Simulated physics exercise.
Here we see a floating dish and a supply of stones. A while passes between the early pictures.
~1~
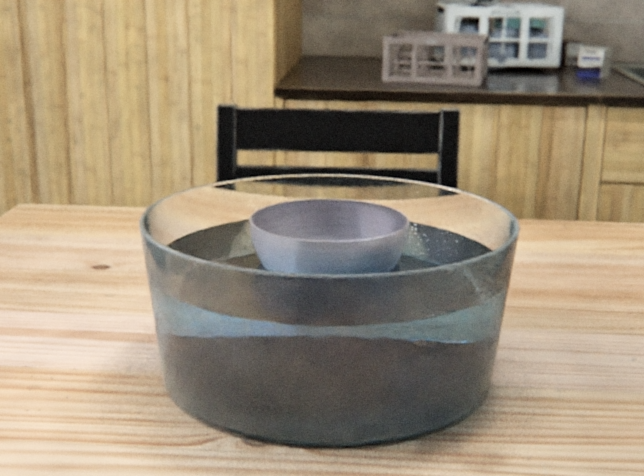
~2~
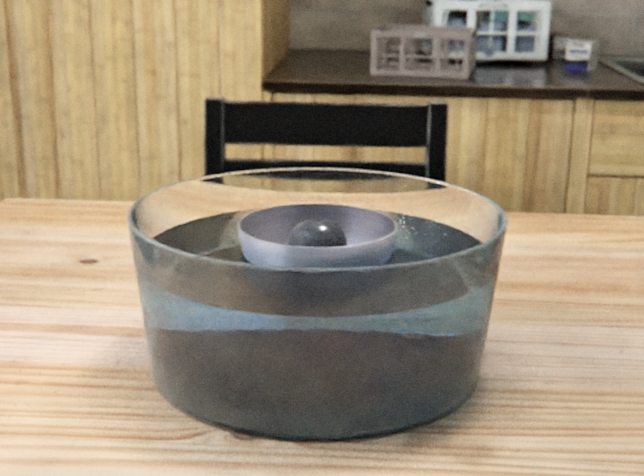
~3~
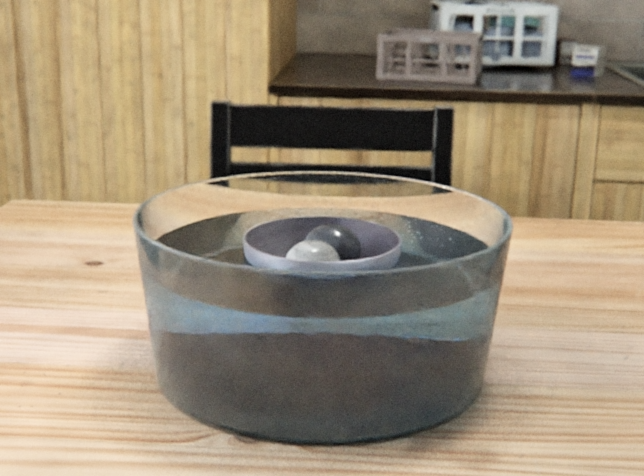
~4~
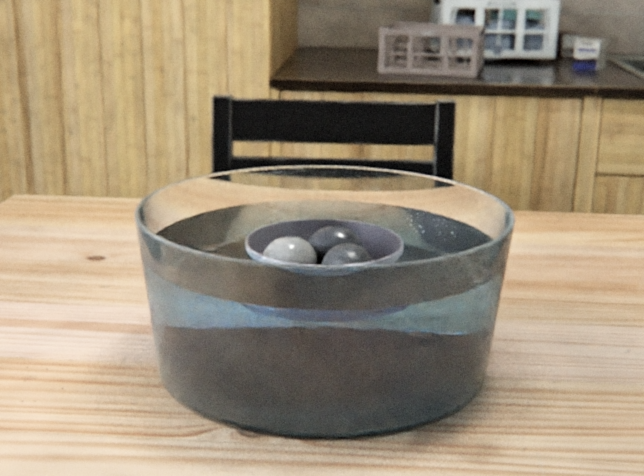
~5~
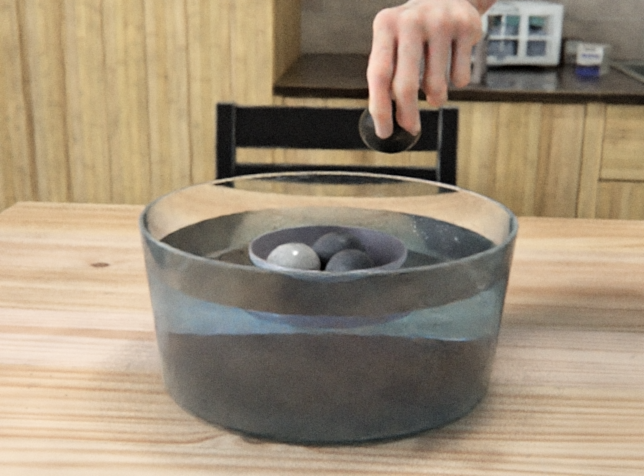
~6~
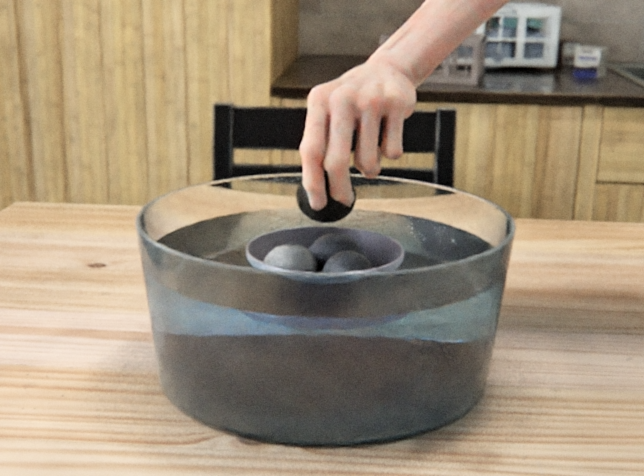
A small bowl floating in a big glass tub of water sat lower as three round stones appeared in it one after another, then a hand brought another dark stone down just above it.
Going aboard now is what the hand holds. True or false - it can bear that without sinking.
False, it sinks.
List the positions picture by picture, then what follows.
Dish (329, 220) empty; most of its side above the surface, in the first picture.
Dish (317, 226) with one aboard; about two thirds of its side above the surface, in the second picture.
Dish (323, 239) with two aboard; about a third of its side above the surface, in the third picture.
Dish (324, 243) with three aboard; hardly any of its side above the surface, in the fourth picture.
Dish (328, 249) with three aboard; hardly any of its side above the surface; the next stone in the hand at (390, 127), in the fifth picture.
Dish (325, 251) with three aboard; hardly any of its side above the surface; the next stone in the hand at (326, 197), in the sixth picture.
Next, the stone is in and the dish dips.
After that, water pours in over its edge.
Finally, the dish lies on the bottom with its load.
